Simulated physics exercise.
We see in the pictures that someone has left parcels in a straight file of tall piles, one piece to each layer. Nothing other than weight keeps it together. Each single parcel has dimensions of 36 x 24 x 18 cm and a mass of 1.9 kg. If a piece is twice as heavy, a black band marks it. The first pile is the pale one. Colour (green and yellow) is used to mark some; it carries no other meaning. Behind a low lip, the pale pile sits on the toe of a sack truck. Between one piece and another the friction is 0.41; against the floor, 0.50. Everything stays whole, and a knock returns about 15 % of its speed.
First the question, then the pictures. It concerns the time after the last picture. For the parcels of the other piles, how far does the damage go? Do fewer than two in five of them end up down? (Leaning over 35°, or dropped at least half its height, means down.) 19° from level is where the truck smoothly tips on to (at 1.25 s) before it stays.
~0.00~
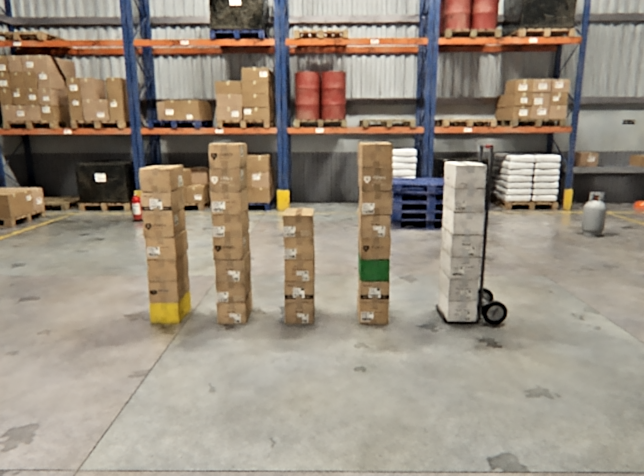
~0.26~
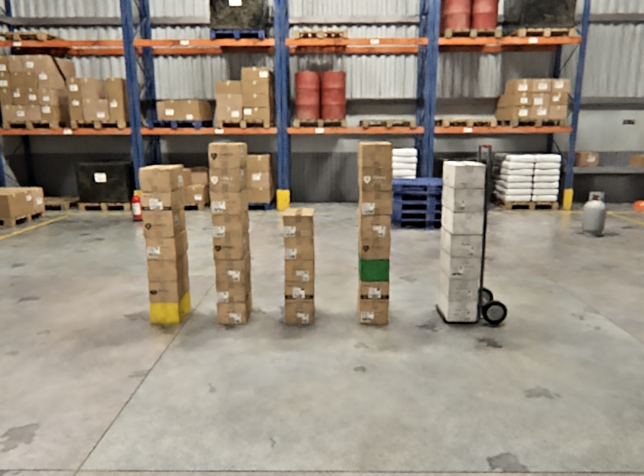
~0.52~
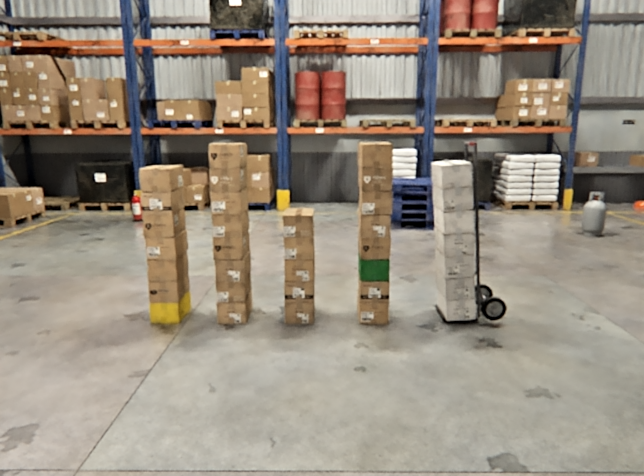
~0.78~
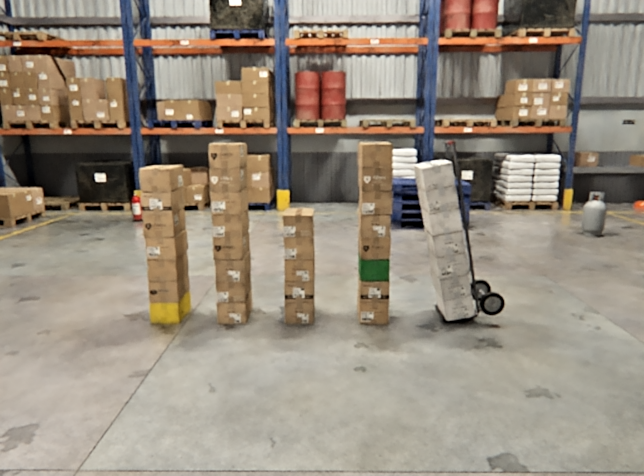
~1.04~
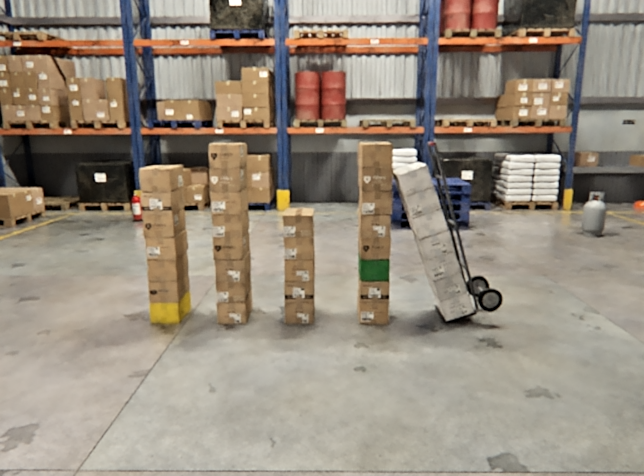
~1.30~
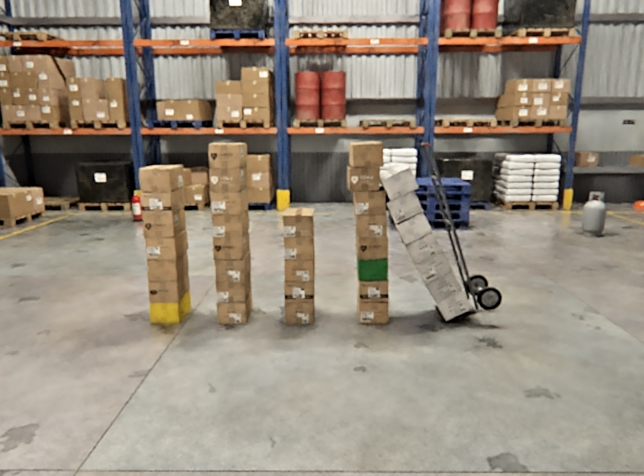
The part left down outstrips two fifths.
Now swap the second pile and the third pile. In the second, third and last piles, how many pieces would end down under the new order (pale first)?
Down tally in the new order: Second = 5, third = 8, last = 7.
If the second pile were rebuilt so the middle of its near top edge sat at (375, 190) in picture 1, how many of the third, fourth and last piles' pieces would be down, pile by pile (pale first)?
Counts down - third: 4; fourth: 7; last: 6.
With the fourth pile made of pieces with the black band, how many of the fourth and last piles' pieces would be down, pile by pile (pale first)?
The fourth pile would have 8 down and the last pile 6.
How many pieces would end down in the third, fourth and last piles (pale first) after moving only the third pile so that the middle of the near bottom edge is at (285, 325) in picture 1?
Third 4, fourth 8, last 6 down.
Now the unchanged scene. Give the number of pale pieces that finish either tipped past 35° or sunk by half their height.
Exactly 7 of the pale pieces.
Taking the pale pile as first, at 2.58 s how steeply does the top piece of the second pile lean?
That piece is at some 20°.
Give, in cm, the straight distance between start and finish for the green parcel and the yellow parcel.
Moved: Green 50, yellow 0.
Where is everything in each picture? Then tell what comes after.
In the first frame (places mark the middle of the side facing us), truck frame (489, 184) 0° forward; yellow parcel (164, 313); green parcel (375, 271); the rest undisturbed.
The second frame shows truck frame (488, 183) 1° forward; green parcel (375, 271).
The third frame shows truck frame (476, 181) 5° forward, top of the pale pile leaning 5°; green parcel (375, 271); the rest undisturbed.
The fourth frame shows truck frame (459, 179) 12° forward, top of the pale pile leaning 12°; green parcel (375, 271); the rest undisturbed.
The fifth frame shows truck frame (444, 179) 17° forward, top of the pale pile leaning 20°; green parcel (375, 271); the rest undisturbed.
The sixth frame shows truck frame (439, 180) 19° forward, top of the pale pile leaning 26°; green parcel (374, 270); yellow parcel (164, 313); 5 disturbed, none down.
After 1.94 s, 7 of the pale pile down; 2 of the 28 other parcels down; green parcel leaning 27°.
After 2.58 s, 7 of the pale pile down; 12 of the 28 other parcels down; green parcel leaning 43°, 17 cm lower.
After 3.36 s, 7 of the pale pile down; 27 of the 28 other parcels down; green parcel leaning 45°, 18 cm lower; yellow parcel shifted 26 mm.
At rest (4.7 s), 7 of the pale pile down; 27 of the 28 other parcels down; green parcel leaning 45°, 18 cm lower; yellow parcel shifted 43 mm. That is 96 per cent. As the last picture would show them, middles, green parcel near (314, 285), yellow parcel near (166, 306).
